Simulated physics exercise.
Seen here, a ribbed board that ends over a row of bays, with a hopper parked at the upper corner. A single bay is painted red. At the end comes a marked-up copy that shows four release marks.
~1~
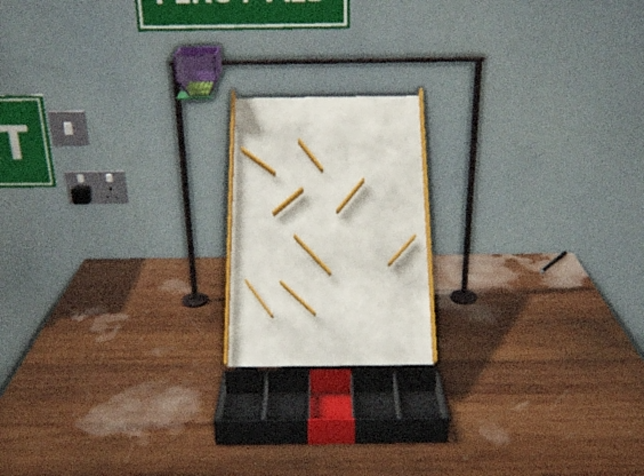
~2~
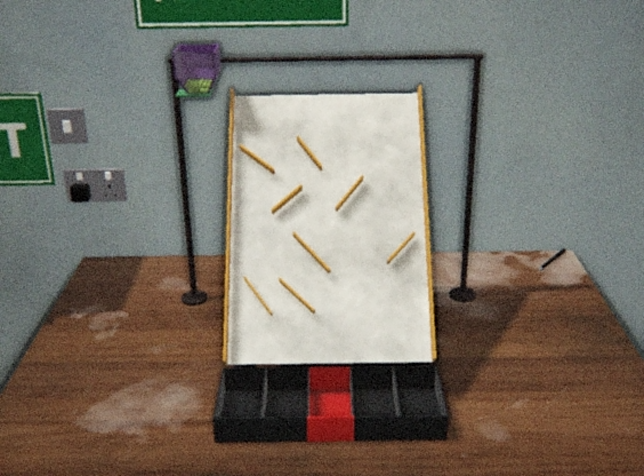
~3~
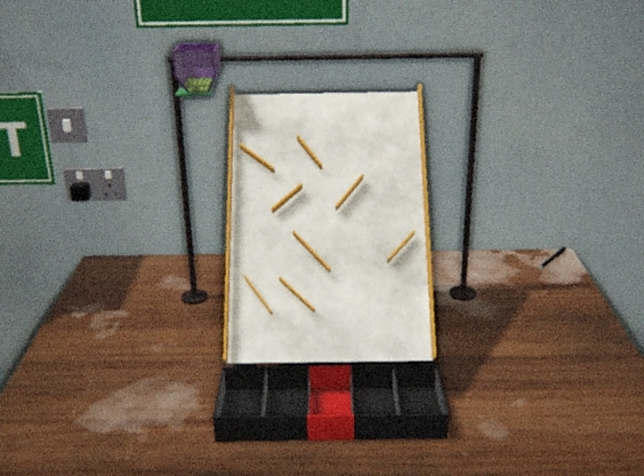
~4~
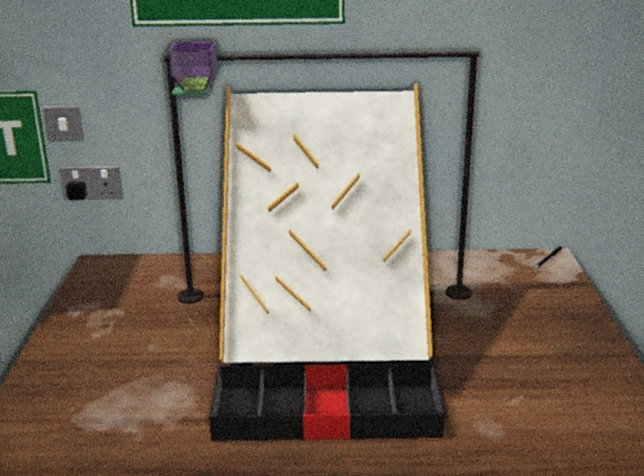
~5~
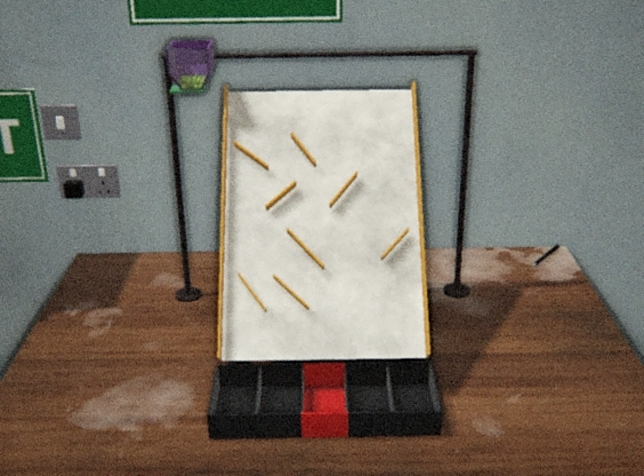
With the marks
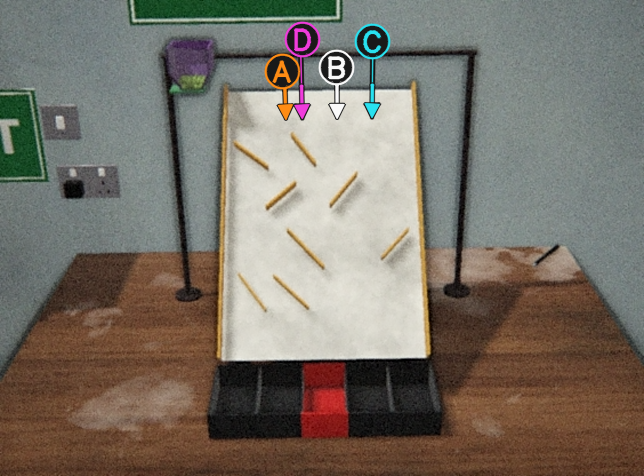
A pale sloping board with eight slanted ribs stood on a wooden table above five bays, the middle one red, with a purple hopper at the upper left, and nothing moved except the view drifting slightly.
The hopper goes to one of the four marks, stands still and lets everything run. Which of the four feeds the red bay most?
Mark C.
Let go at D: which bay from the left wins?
It is the fourth one.
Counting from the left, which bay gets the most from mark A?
It is the first one.
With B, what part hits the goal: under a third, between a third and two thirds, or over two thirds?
Mark B gives under a third.
On the marked copy, mark A meets the board at (285, 114); mark B meets the board at (337, 113); mark C meets the board at (372, 112); mark D meets the board at (302, 113).
With A, just a few in the red bay, almost all in other bays.
With B, about a tenth in the red bay, the larger part in other bays, about a tenth outside the box.
With C, roughly a third in the red bay, roughly half in other bays, about a tenth outside the box.
With D, just a few in the red bay, almost all in other bays.
